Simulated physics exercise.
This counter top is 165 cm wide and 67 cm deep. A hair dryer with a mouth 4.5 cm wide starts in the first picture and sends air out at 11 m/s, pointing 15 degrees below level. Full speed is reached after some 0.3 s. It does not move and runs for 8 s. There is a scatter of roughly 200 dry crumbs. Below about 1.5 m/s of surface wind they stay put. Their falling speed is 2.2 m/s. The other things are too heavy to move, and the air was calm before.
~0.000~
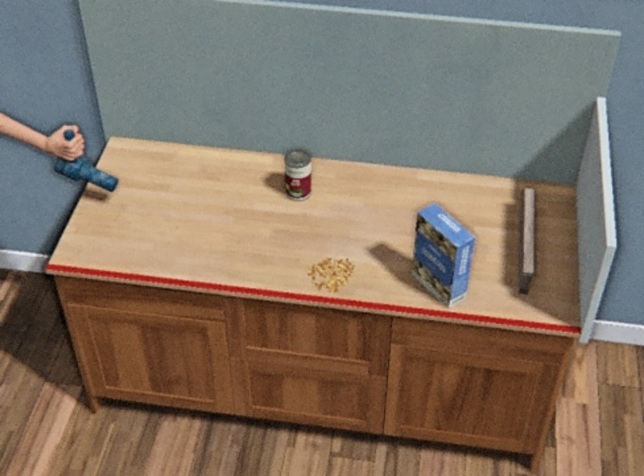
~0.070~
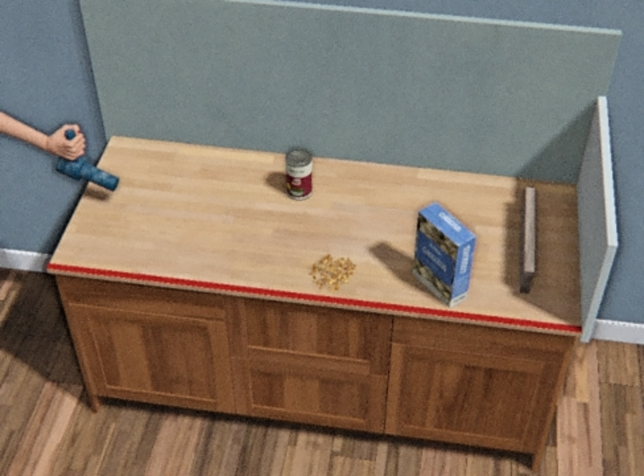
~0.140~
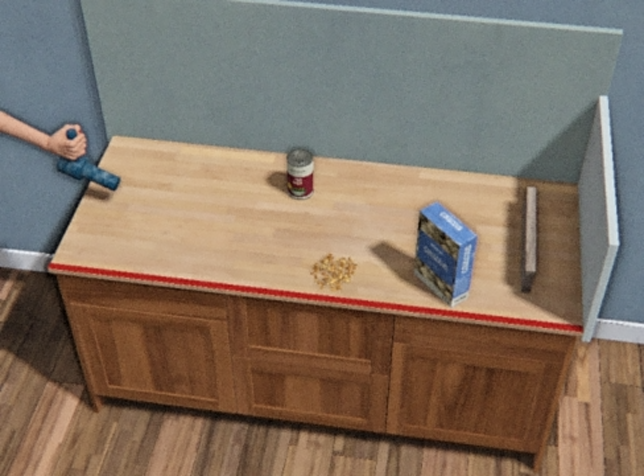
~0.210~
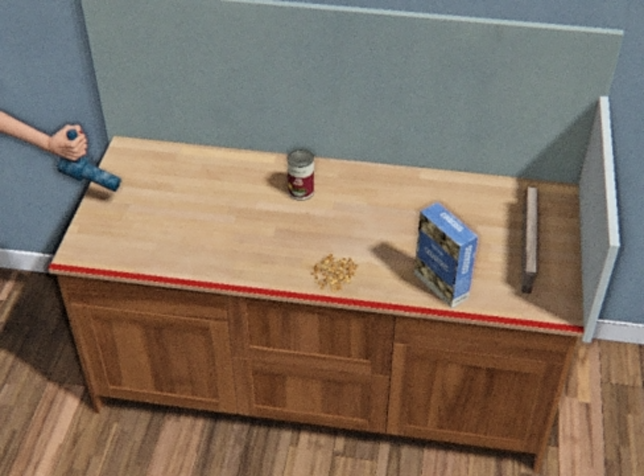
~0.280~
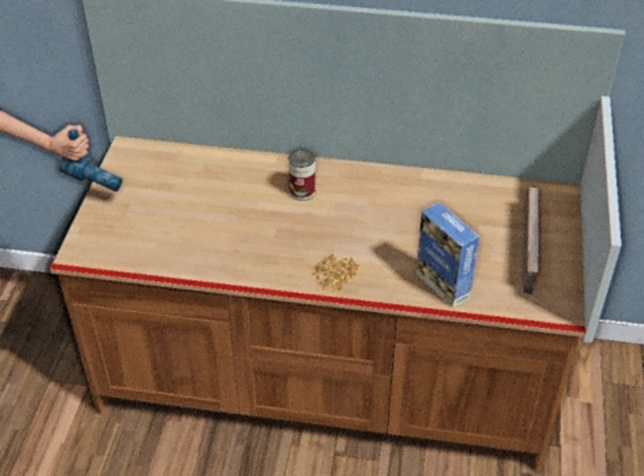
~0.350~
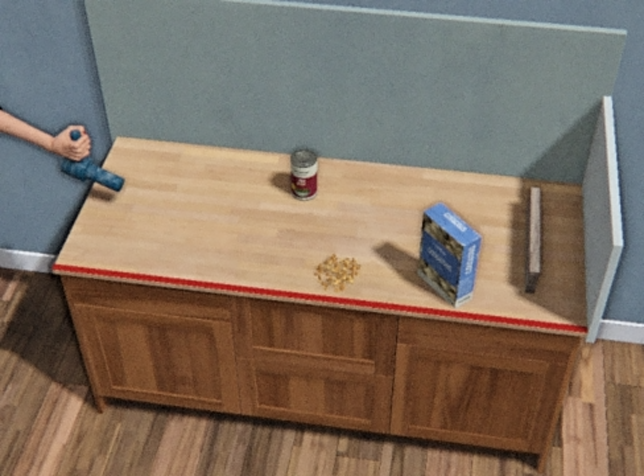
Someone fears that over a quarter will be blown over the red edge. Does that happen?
As for a quarter going over the red edge: Yes.
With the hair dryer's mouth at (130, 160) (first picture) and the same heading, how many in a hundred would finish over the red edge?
It would be near 90 %.
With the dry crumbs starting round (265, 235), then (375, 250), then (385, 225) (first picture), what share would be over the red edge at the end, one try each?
In turn about 30 %, 10 %, 0 %.
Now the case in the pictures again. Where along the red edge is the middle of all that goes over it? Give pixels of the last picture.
Near (415, 313).
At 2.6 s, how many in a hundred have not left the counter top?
Some 5 per cent.
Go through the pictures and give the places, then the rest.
In the first frame, the middle of the dry crumbs is near (334, 274), none has stirred yet and the mouth of the hair dryer is at (115, 185).
In the second frame, the middle of the dry crumbs is near (335, 272), none has stirred yet and the red edge is centred on (306, 300).
In the third frame, the middle of the dry crumbs is near (337, 272), none has stirred yet, the top of a carton is at (448, 223) and the top of a tin is at (300, 157).
In the fourth frame, the middle of the dry crumbs is near (337, 272) and none has stirred yet.
In the fifth frame, the middle of the dry crumbs is near (339, 272) and none has stirred yet.
In the sixth frame, the middle of the dry crumbs is near (340, 273) and none has stirred yet.
After 1.6 s, 95 % are over the red edge; 96 % have settled or left.
After 2.6 s, 95 % are over the red edge; 96 % have settled or left.
After 4.4 s, 96 % are over the red edge; 97 % have settled or left.
After 8.0 s, at the end, 97 % are over the red edge.
